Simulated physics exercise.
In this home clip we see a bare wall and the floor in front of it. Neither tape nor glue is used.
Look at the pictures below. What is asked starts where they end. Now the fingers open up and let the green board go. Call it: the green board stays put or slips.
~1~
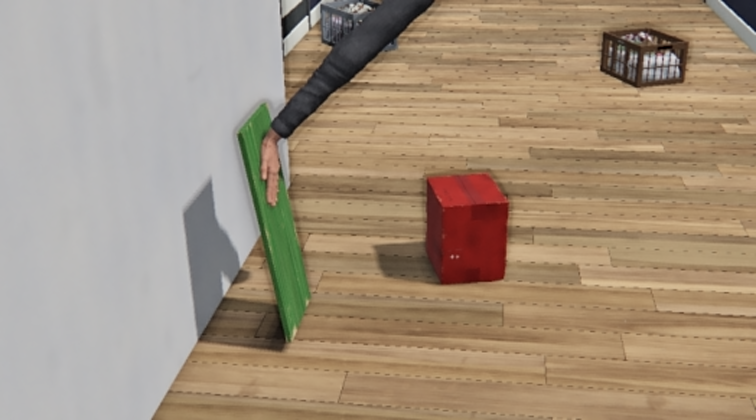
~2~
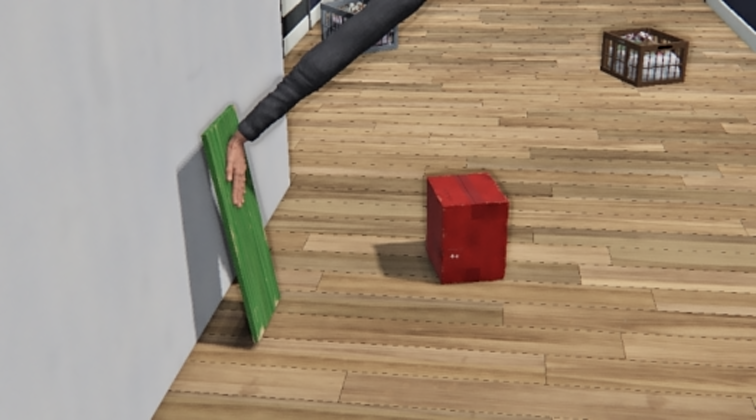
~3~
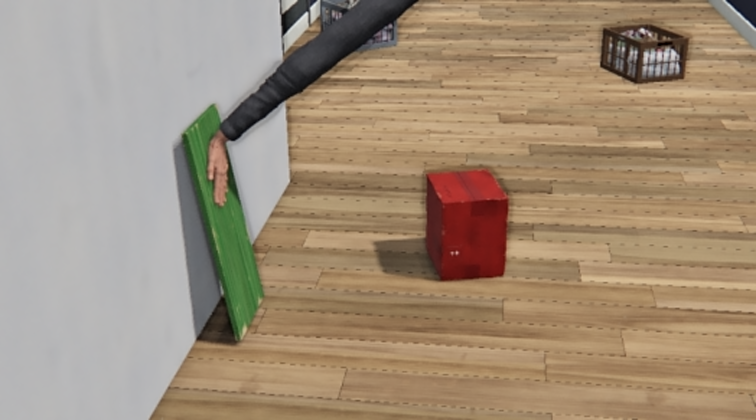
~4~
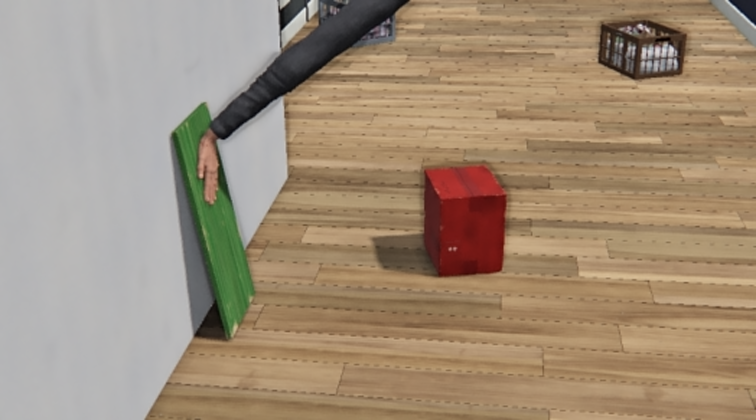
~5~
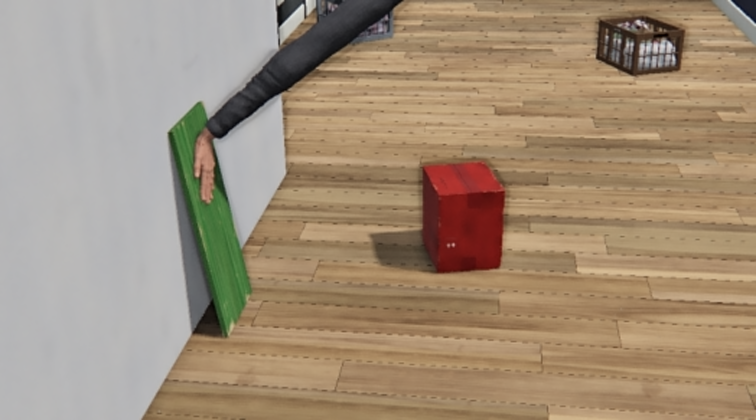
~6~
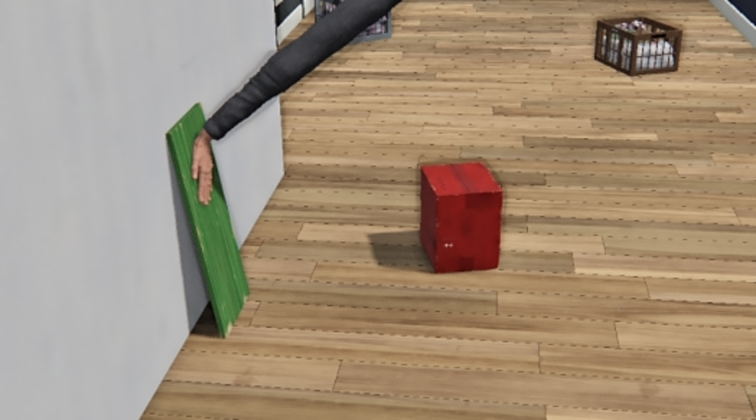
Stays put.
Then, 0.30 s on from there, no change.
Then, 0.70 s on from there, green board resting near (211, 221).
In the end, both unmoved. At the end, from the last picture's camera, green board near (211, 221). The board remains leaning.
